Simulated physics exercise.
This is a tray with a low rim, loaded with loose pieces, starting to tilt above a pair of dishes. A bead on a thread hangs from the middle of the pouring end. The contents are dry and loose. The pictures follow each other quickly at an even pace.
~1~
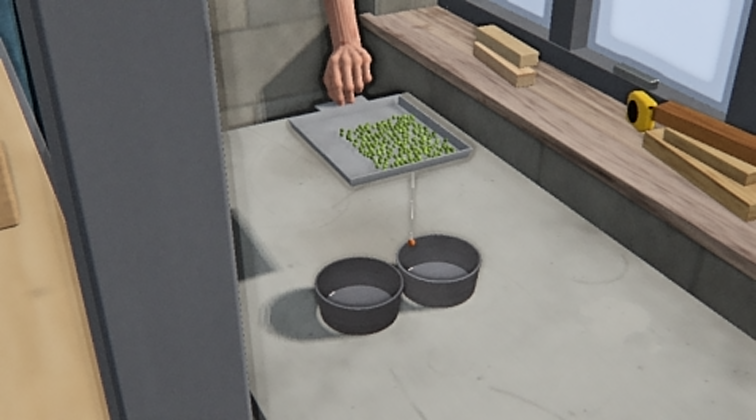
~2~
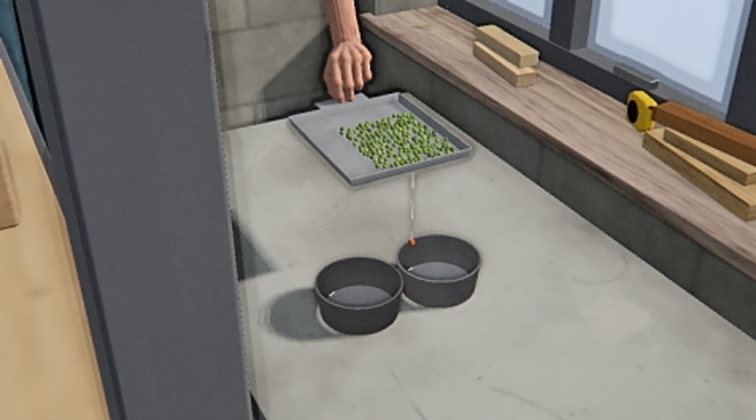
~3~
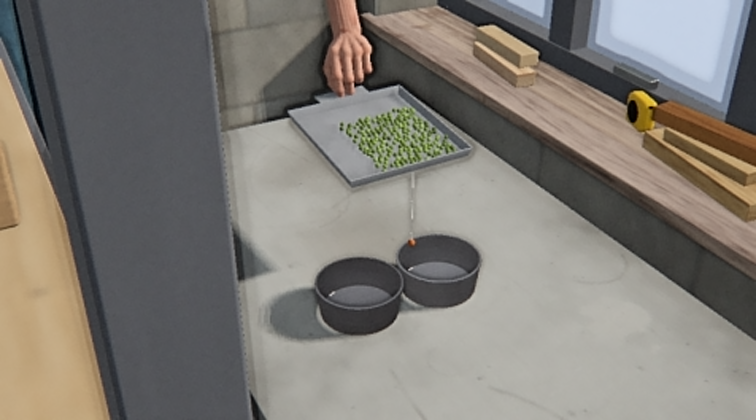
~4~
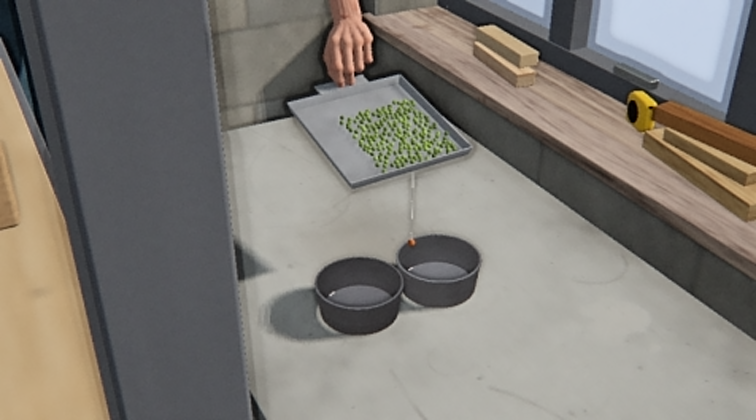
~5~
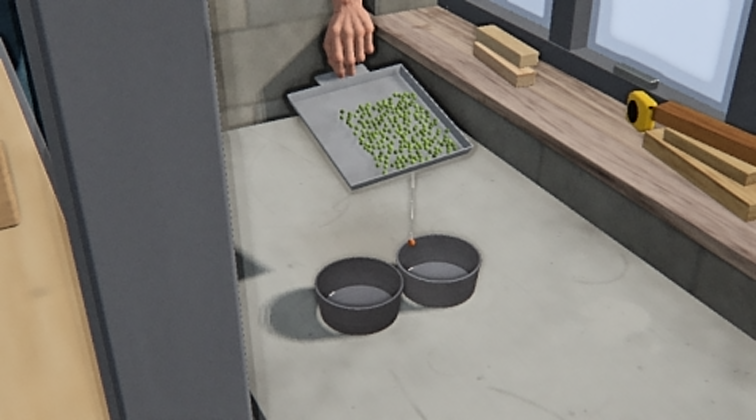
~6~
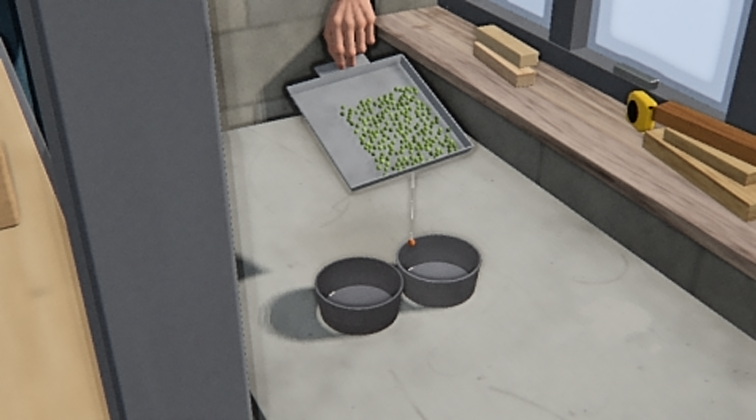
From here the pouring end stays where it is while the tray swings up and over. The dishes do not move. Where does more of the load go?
Fuller: The left-hand dish.
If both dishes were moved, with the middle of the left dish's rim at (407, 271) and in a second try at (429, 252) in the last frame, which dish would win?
In turn: The left one; the dish on the left.
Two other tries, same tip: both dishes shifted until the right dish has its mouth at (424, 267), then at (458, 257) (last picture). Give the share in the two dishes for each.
Near 80 % and 100 %.
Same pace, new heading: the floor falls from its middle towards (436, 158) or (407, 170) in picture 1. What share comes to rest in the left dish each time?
Near 0 % and 20 %.
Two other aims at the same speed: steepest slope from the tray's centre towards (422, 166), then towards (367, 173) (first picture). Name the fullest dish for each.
First right, then the left dish.
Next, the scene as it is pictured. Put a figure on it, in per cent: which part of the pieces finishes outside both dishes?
It comes to 0 per cent or so.
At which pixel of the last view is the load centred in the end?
Near (370, 305).
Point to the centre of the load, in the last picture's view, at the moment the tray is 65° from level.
Roughly at (395, 171).
Soon after the last picture, tray tipped steeply; most on the tray; a stray few in the left dish; a small part in the air.
A little later, tray tipped past a quarter turn; a stray few on the tray; about half in the left dish; about a quarter in the right dish; a stray few outside both; about a quarter in the air.
Later still, tray tipped past a quarter turn; about two thirds in the left dish; about a quarter in the right dish; a small part outside both.
At rest, tray tipped past a quarter turn; about two thirds in the left dish; about a quarter in the right dish; a small part outside both.
